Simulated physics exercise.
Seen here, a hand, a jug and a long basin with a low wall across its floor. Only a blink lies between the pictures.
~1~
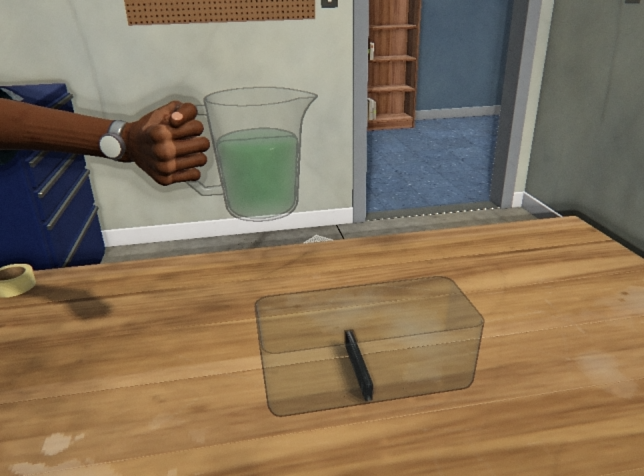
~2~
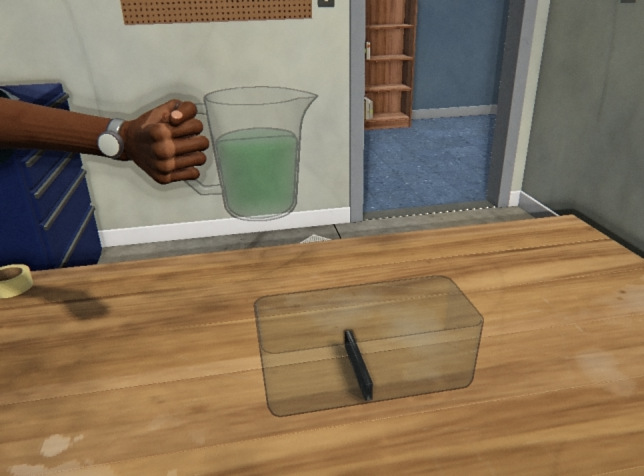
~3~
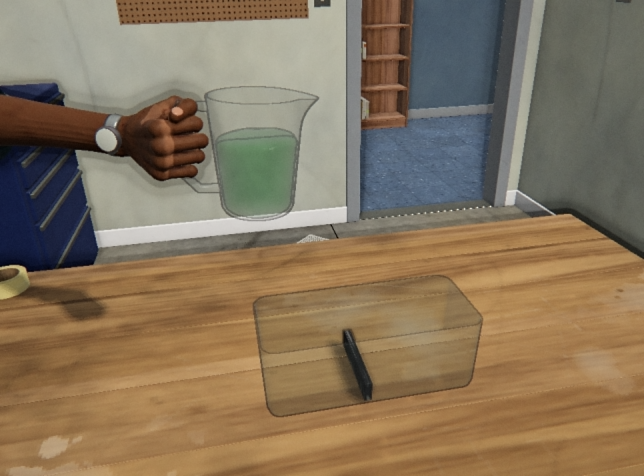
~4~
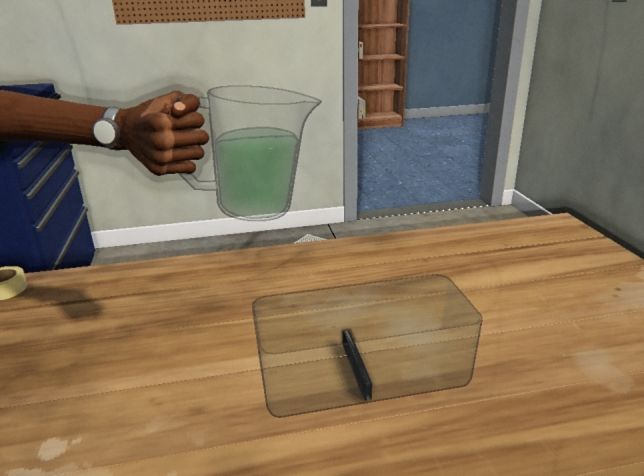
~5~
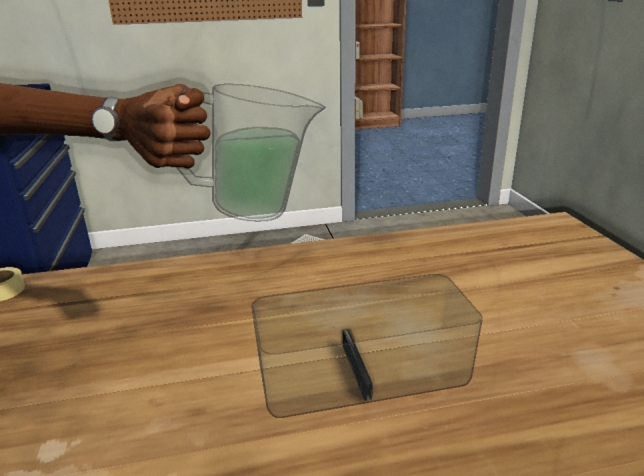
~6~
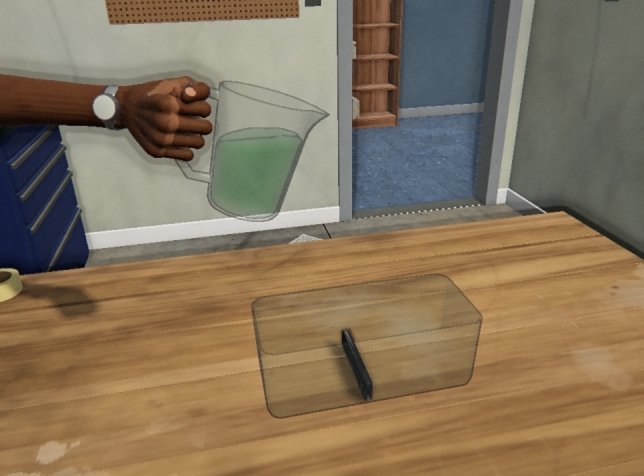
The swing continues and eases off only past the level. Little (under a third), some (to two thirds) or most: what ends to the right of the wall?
In the end above two thirds is right of the wall.
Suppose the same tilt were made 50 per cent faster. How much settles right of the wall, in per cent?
Near 70 %.
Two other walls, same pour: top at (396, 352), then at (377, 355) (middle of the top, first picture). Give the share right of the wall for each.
In turn 15 and 55 in a hundred.
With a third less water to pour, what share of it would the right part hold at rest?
Some 75 per cent.
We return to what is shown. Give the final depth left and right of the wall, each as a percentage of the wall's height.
Left about 20, right about 70.
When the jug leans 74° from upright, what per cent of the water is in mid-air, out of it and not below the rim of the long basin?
About 15 per cent.
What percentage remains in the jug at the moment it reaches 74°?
Roughly 85 in a hundred.
A moment on, the jug is tipped part way and 86 per cent is still to pour, 0 is left of the wall and 0 right of it.
Next, the jug is tipped right over and 15 per cent is still to pour, 3 is left of the wall and 53 right of it.
Then the jug is tipped right over and 0 per cent is still to pour, 18 is left of the wall and 78 right of it.
Later the jug is tipped right over and 0 per cent is still to pour, 20 is left of the wall and 75 right of it.
At rest 20 per cent lies left of the wall, 75 right of it and 4 outside.
